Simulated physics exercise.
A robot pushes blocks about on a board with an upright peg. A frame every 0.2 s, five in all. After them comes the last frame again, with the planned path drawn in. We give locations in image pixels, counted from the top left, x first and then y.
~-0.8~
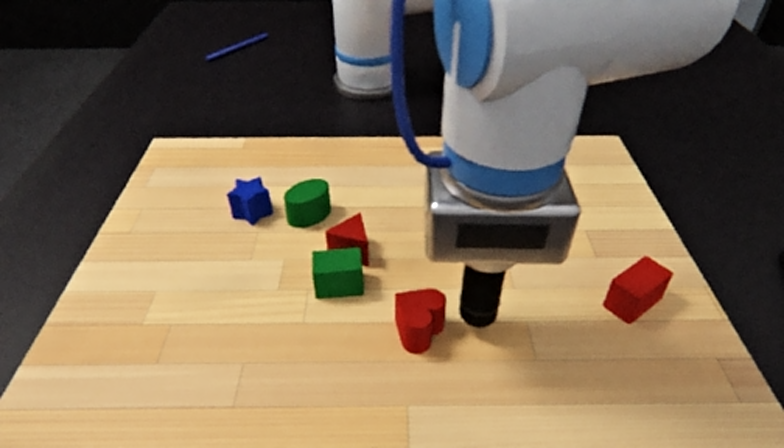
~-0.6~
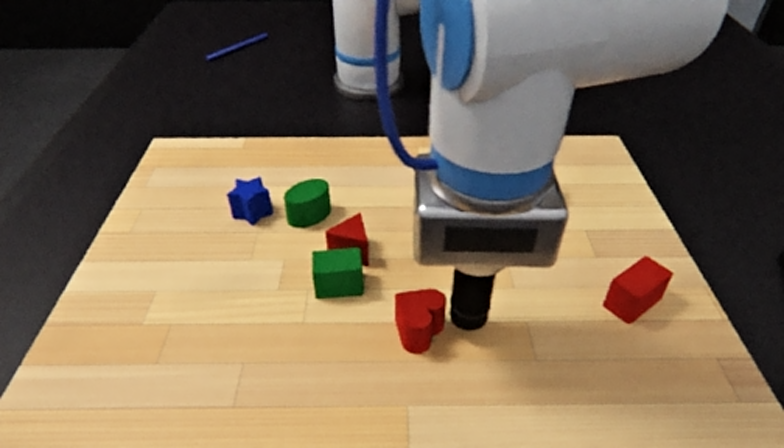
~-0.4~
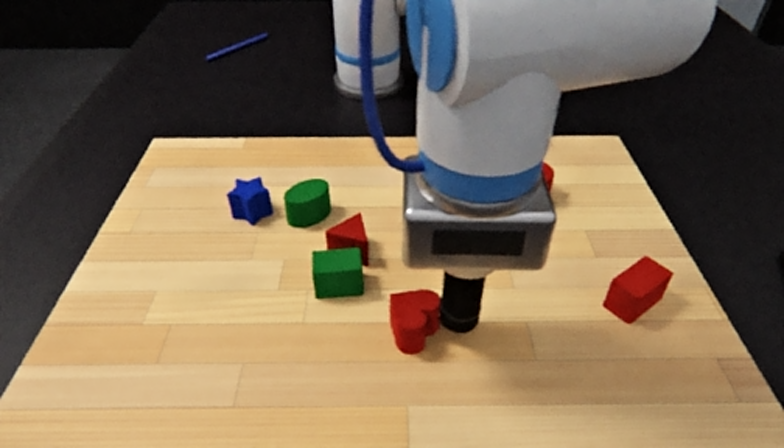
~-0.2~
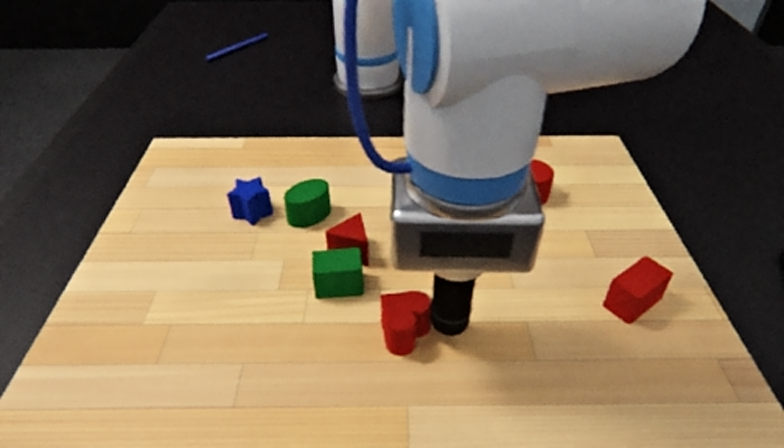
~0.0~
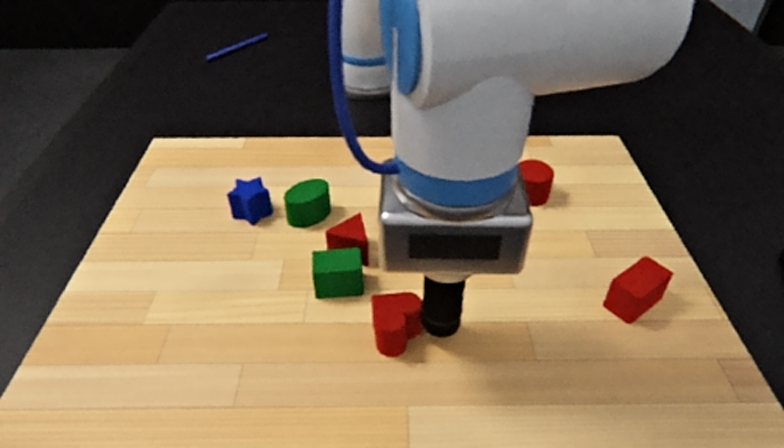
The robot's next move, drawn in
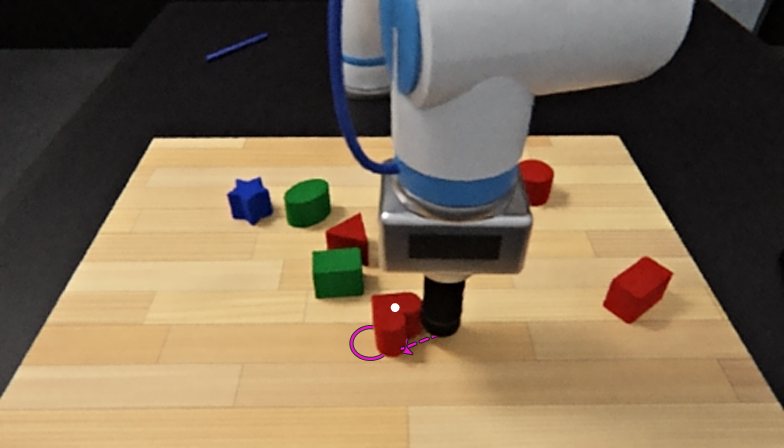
A white and blue robot arm with a black peg reaches over a pale wooden board on a dark table, seen from a fixed, raised view. A blue star, green oval, red triangle and green rectangular block sit left of centre, a red heart beside the peg, and a red block at right. The arm slides left, nudging the heart slightly left and uncovering a red round block behind.
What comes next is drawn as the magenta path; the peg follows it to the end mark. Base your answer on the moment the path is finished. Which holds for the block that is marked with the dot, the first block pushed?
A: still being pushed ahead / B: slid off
A (still being pushed ahead)
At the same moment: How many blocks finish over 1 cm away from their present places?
My answer is one.
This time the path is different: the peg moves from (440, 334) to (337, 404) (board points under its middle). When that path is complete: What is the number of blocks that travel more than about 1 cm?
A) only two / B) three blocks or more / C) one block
Answer: C.
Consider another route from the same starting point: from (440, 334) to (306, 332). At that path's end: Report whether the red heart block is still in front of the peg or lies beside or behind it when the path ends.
It rides in front to the end.
The line goes from (440, 334) by way of (418, 343) and (394, 350) to (371, 343); the dot is on the red heart block.
The first path, step by step. Halfway along, peg (406, 336); red heart block (361, 310), turned 20° clockwise.
At the end, peg (370, 332); green rectangular block unmoved; red heart block (327, 303), turned 20° clockwise.
